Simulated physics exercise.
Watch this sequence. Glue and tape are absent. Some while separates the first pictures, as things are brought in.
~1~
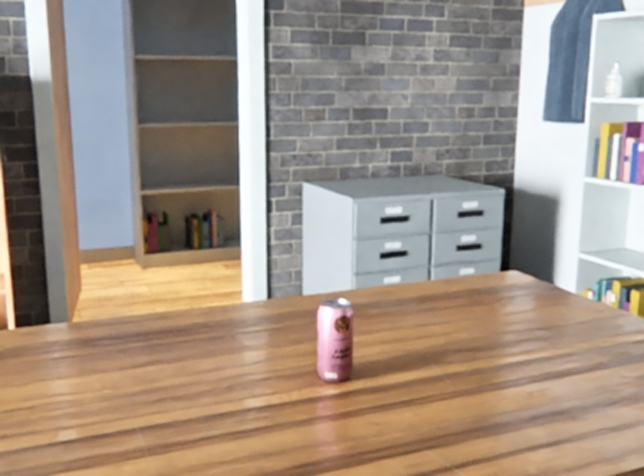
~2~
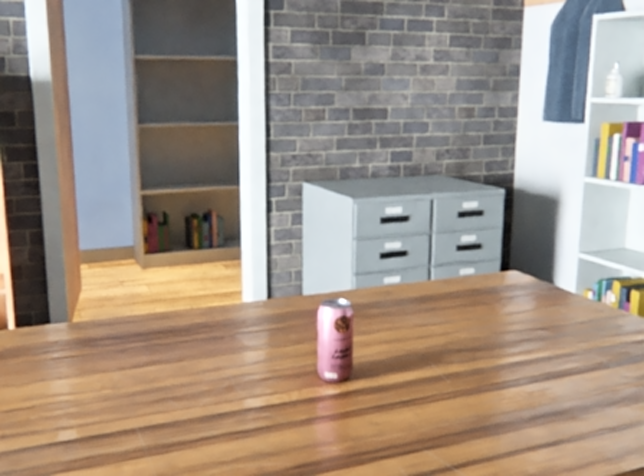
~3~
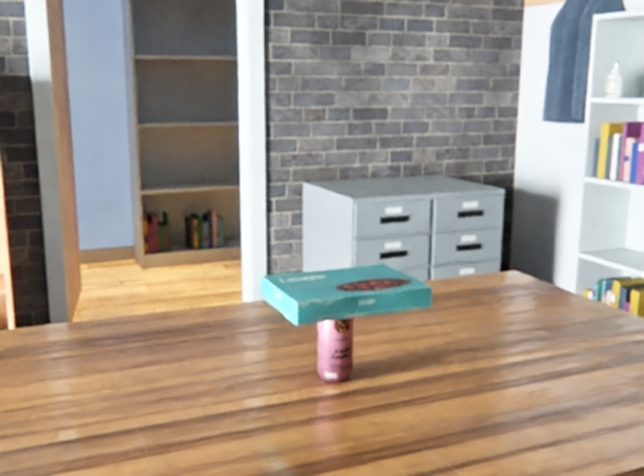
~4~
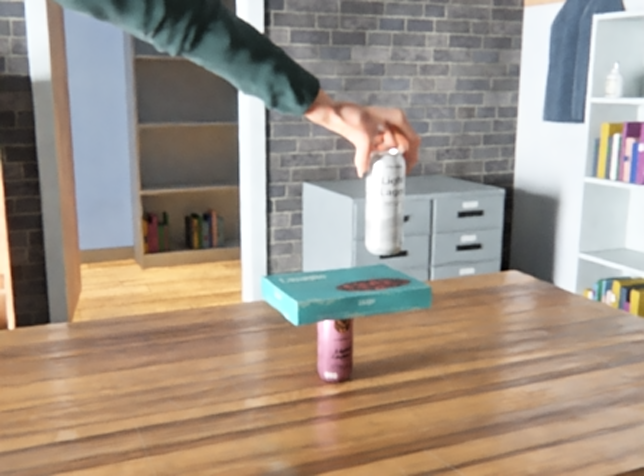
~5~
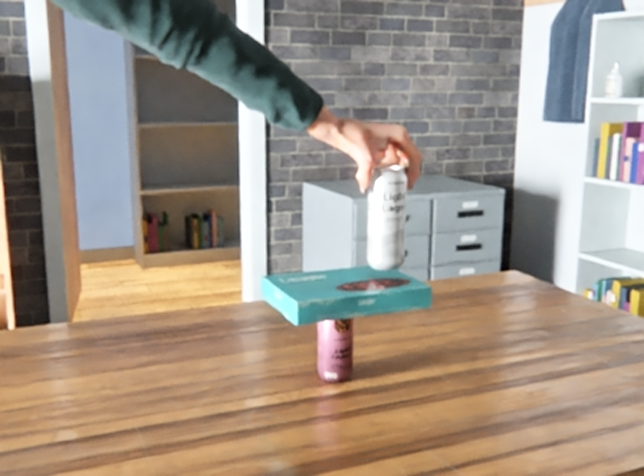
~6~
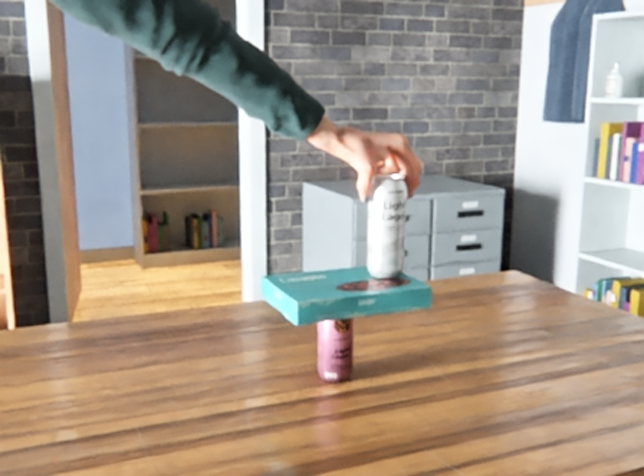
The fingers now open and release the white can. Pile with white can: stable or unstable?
I predict the stack won't bear it.
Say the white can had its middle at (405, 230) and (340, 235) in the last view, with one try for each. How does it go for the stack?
Topples, then stands firm.
Then, 0.40 s past the last view, white can now fallen; turquoise packet rocked 62° from its first pose.
Then, 0.50 s past the last view, turquoise packet on its side.
Then, 0.90 s past the last view, turquoise packet now fallen.
Finally, fallen, turquoise packet and white can; pink can still in place. The stack loses its balance.
